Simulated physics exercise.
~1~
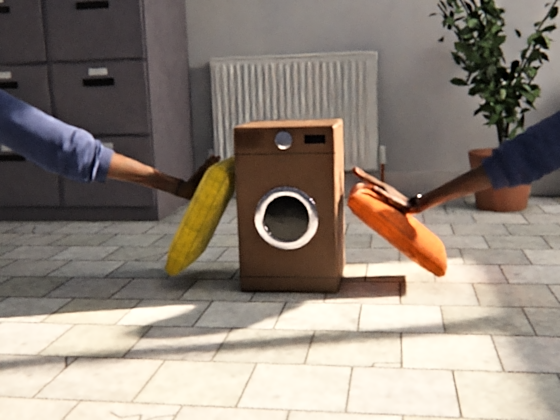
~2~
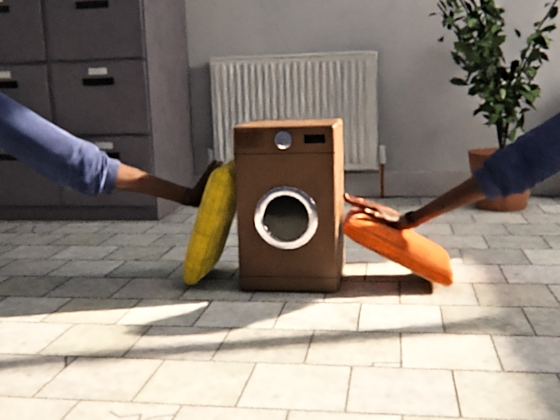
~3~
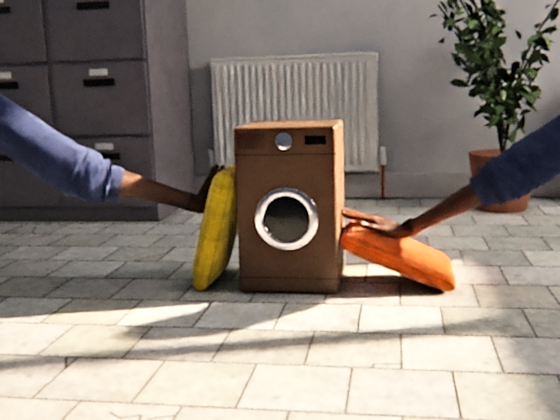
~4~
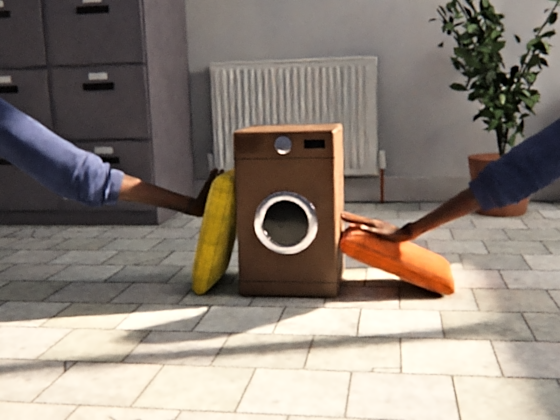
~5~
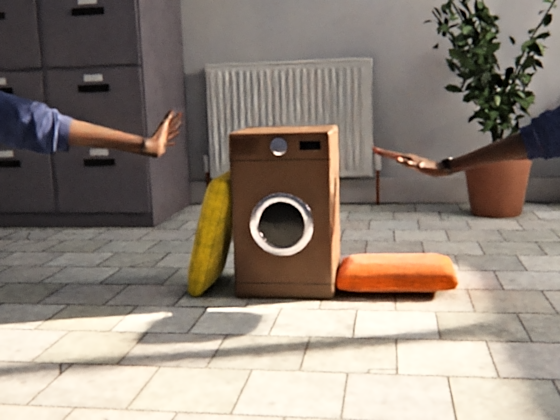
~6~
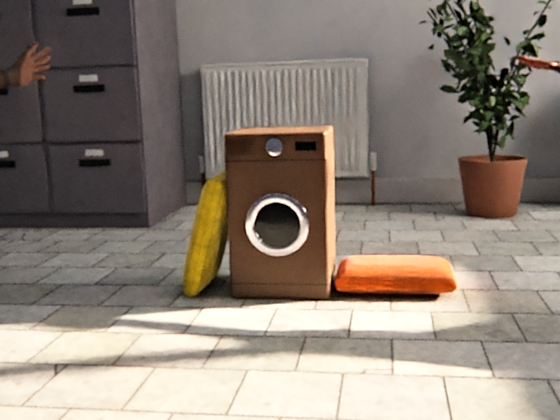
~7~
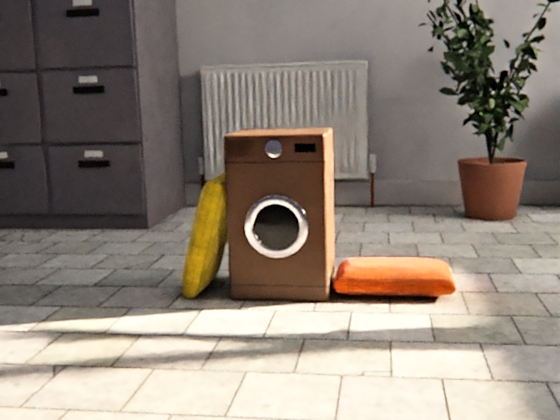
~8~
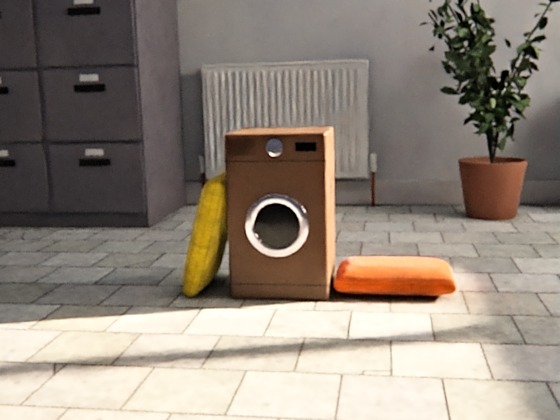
On a paved floor, hands release a leaning yellow pillow and an orange bag that slumps flat.
